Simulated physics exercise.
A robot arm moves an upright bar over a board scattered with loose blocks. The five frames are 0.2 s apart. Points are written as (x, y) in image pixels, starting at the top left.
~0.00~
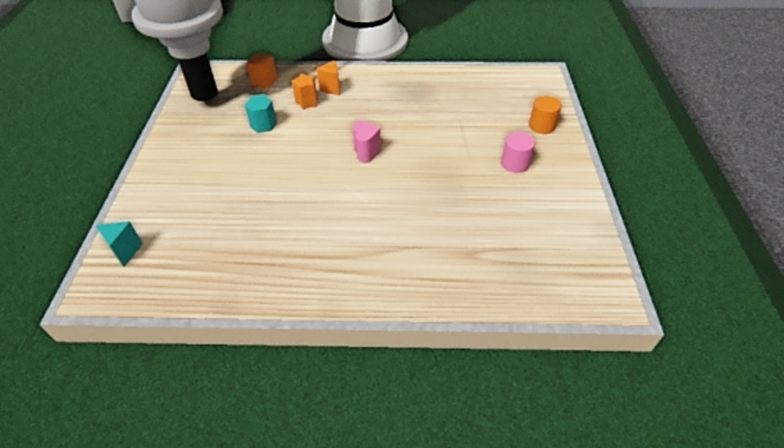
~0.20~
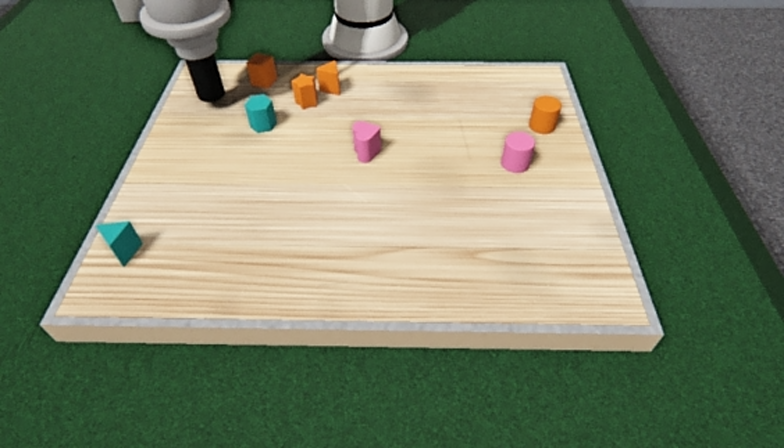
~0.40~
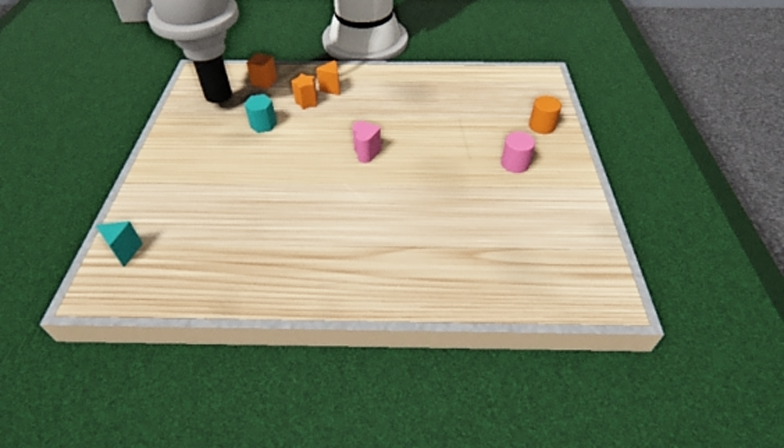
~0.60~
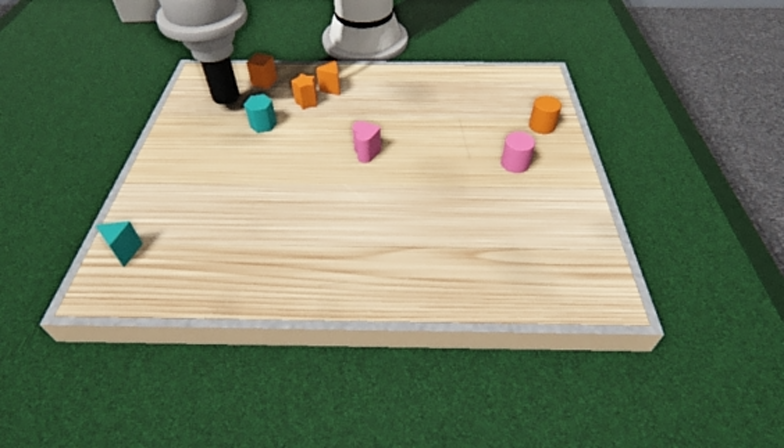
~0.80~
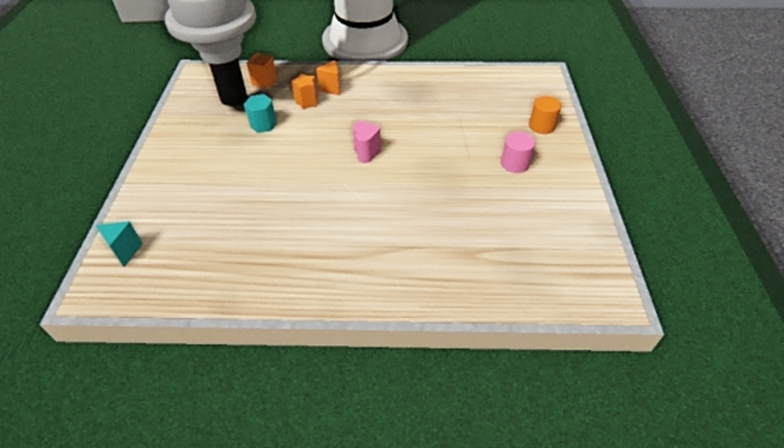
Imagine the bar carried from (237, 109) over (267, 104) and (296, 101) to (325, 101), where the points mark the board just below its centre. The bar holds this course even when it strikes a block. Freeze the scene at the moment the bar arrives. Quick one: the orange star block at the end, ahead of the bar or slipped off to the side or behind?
Ahead.
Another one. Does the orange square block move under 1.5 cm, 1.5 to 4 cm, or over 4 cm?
It moves only a bit, under 1.5 cm.
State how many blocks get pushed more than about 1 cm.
One block moves.
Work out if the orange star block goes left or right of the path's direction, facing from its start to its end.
Out to the right.
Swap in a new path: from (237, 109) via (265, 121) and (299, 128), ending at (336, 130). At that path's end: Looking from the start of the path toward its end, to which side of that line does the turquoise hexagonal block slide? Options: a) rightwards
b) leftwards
That would be a.
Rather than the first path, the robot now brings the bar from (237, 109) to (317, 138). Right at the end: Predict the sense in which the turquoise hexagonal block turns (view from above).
Viewed from above: Clockwise.
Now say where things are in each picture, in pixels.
In the first picture, bar tip (205, 94); block tops, orange square block (259, 59); orange star block (304, 80); orange three-sided block (330, 67).
In the second picture, bar (212, 95); blocks unchanged.
In the third picture, bar (219, 97); blocks unchanged.
In the fourth picture, bar (227, 98); blocks unchanged.
In the fifth picture, bar (234, 99); orange square block (259, 59); orange star block (304, 80); orange three-sided block (330, 67).
The first path, step by step. One third of the way, bar (266, 94); nothing pushed yet.
Two thirds of the way, bar (295, 91); orange star block (315, 80), turned 15° anticlockwise.
At the end, bar (324, 91); orange square block in place; orange star block (343, 82); orange three-sided block in place.
